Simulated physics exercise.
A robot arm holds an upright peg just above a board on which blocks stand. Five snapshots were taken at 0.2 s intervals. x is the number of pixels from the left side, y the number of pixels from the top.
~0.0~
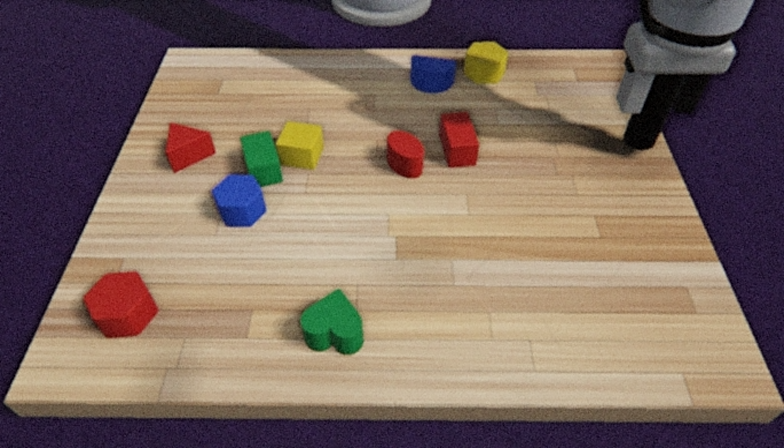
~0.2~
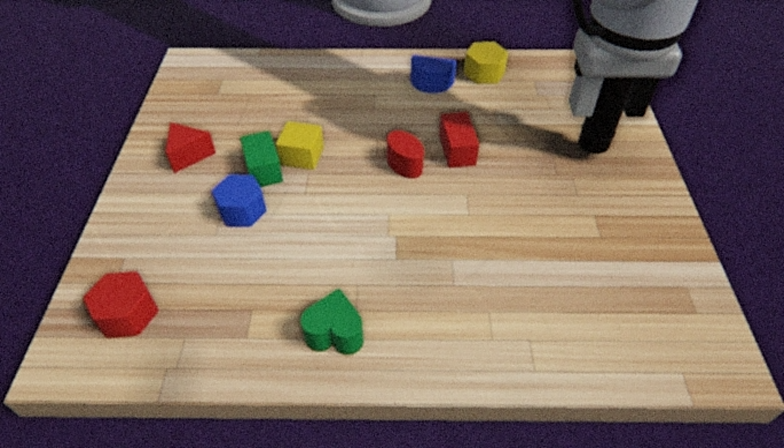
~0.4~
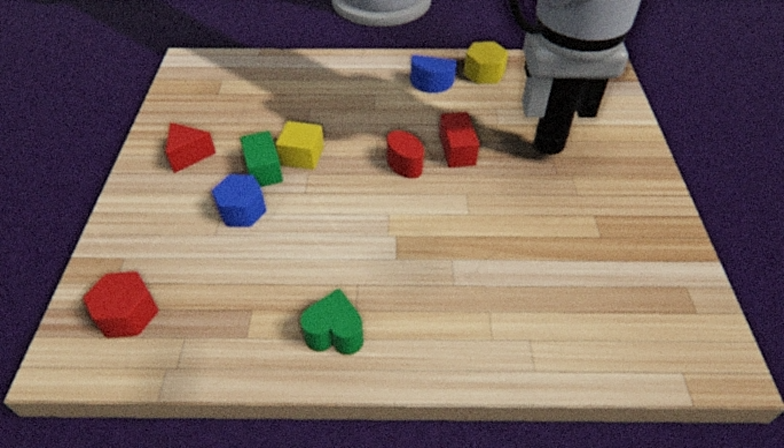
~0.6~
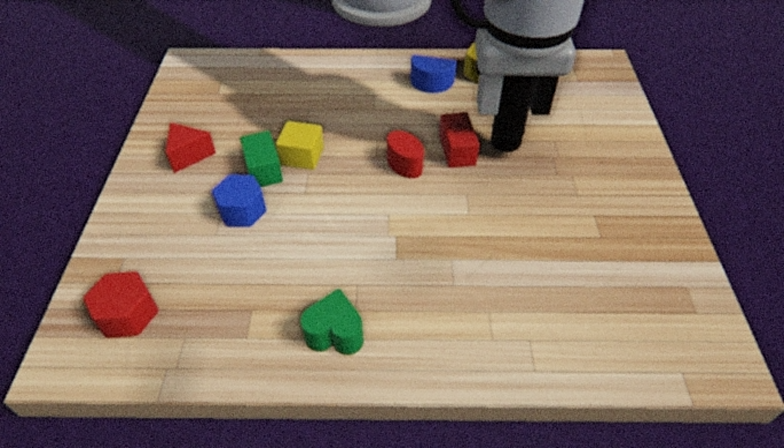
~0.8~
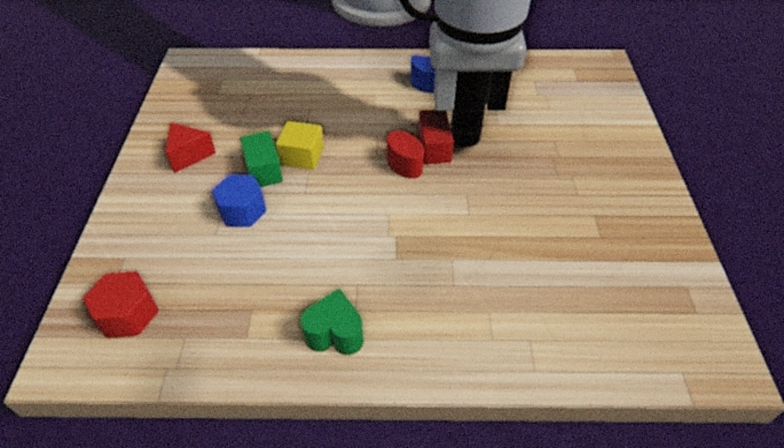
On a wooden board scattered with red, green, blue and yellow blocks, a robot arm moves its dark upright peg steadily left across the far side, then pushes a red rectangular block a short way left, up close to a red oval one.
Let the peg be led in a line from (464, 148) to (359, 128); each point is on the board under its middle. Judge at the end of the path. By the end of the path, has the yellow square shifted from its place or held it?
That one stays where it is.
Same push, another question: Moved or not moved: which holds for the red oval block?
The red oval block is moved.
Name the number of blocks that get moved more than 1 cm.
Expect two.
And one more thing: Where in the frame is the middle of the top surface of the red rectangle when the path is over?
It will likely be found at (372, 129).
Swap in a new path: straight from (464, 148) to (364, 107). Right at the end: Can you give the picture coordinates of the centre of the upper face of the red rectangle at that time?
At roughly (403, 124).
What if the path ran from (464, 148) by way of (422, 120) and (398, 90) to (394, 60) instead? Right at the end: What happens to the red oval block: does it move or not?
Left where it is.
What follows on the original path. One third of the way, peg at (428, 132); red oval block at (387, 148); red rectangle at (397, 126), turned 40° anticlockwise.
Two thirds of the way, peg at (393, 125); red oval block at (378, 152), turned 30° anticlockwise; red rectangle at (373, 129), turned 65° anticlockwise.
At the end, peg at (359, 118); yellow square not moved; red oval block at (378, 152), turned 30° anticlockwise; red rectangle at (372, 129), turned 70° anticlockwise.
